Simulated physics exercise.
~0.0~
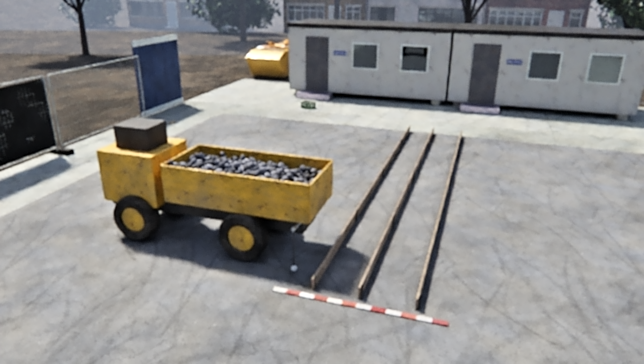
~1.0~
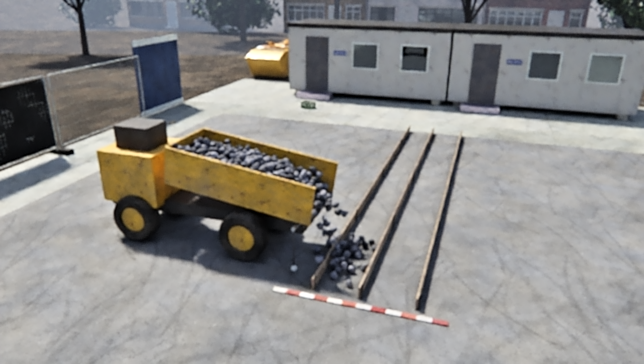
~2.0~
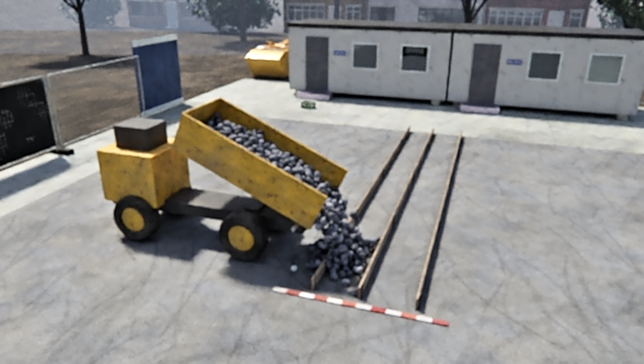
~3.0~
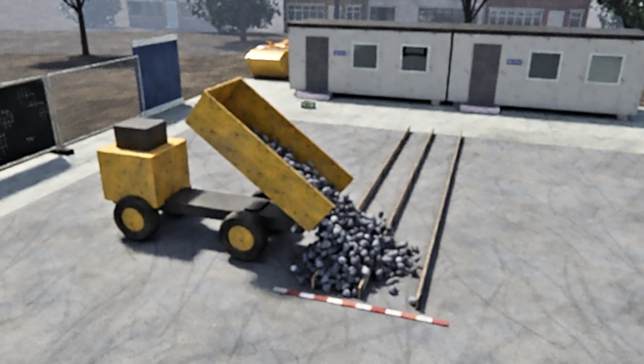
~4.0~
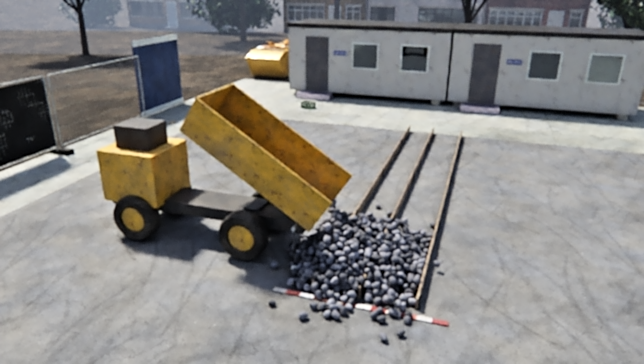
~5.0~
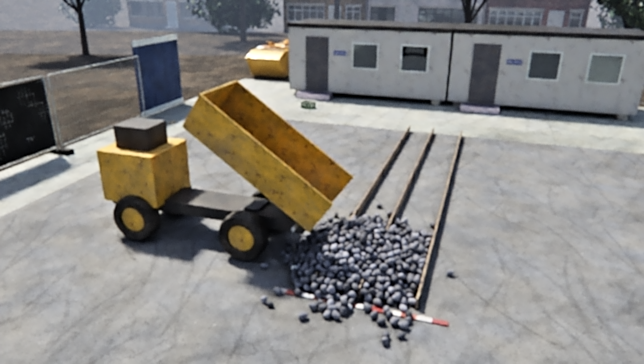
Yellow dump truck tipping its raised body to the right, pouring dark rounded stones into a spread heap over planks and a striped staff.
